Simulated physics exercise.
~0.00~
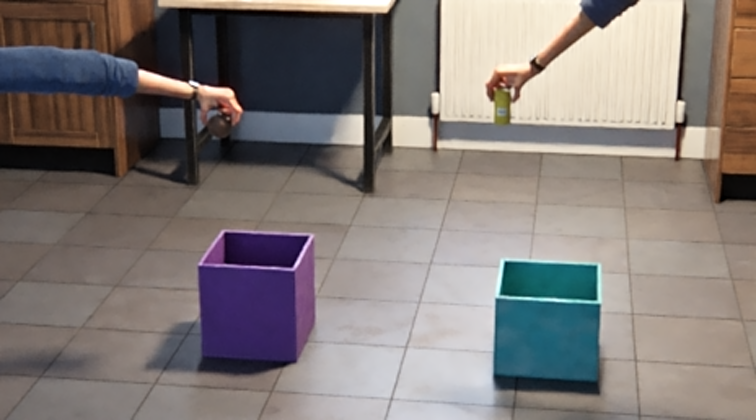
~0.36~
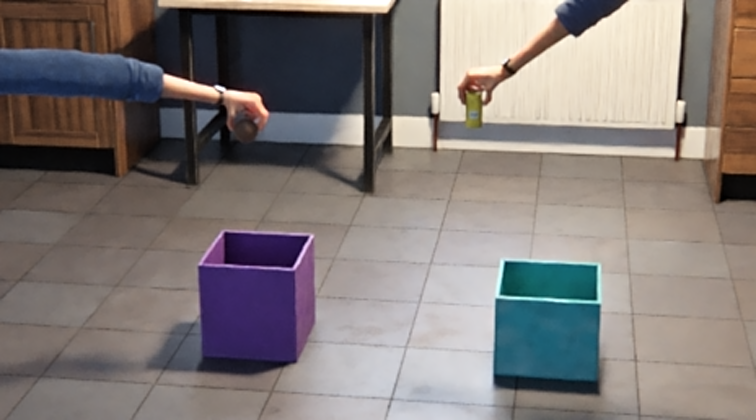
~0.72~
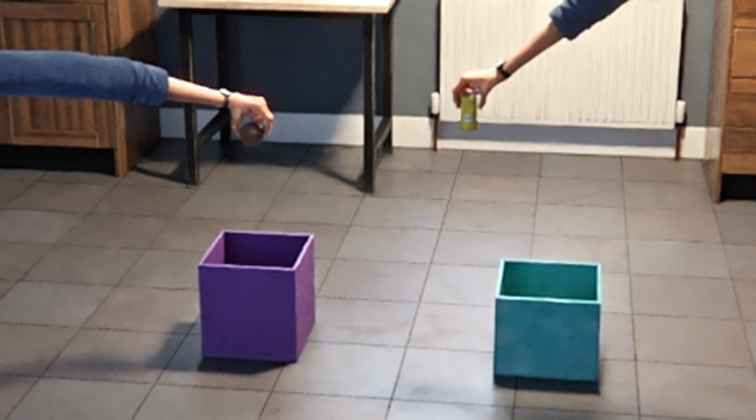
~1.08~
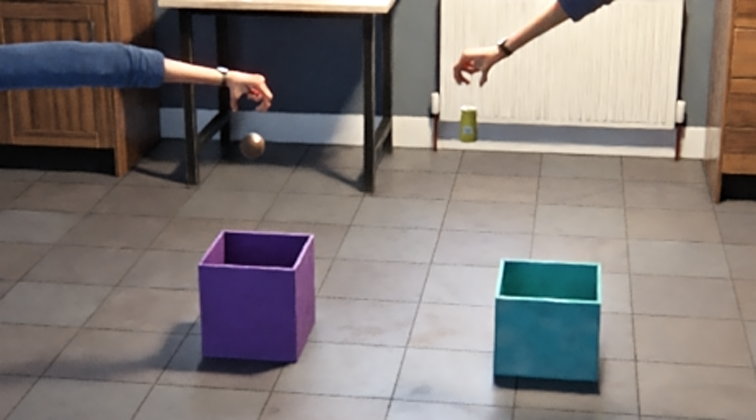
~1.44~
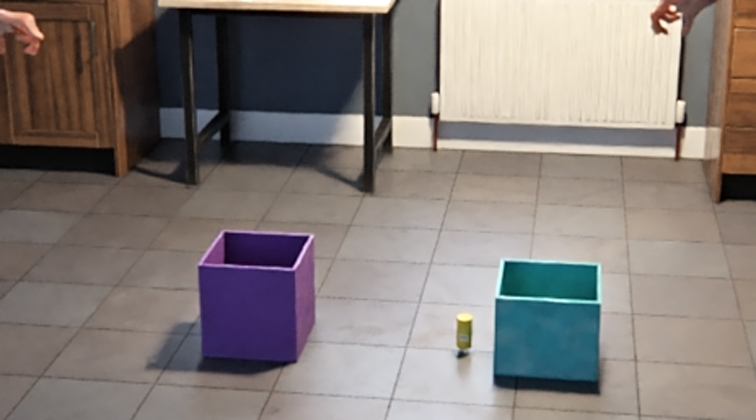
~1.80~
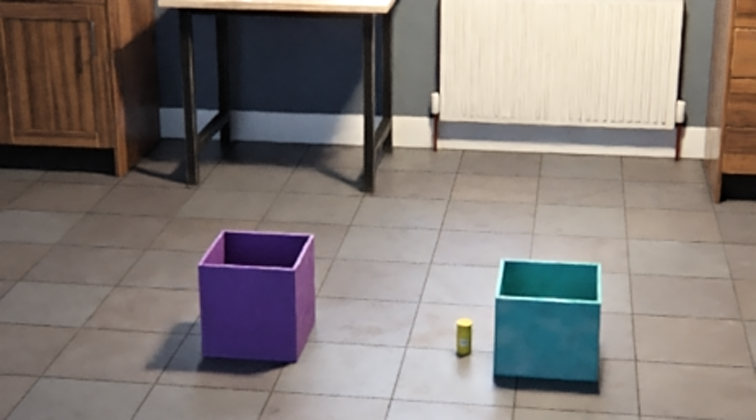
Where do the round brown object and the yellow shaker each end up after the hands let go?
The round brown object ends up inside the purple box, out of sight. The yellow shaker misses the teal box and stands on the floor just to its left.
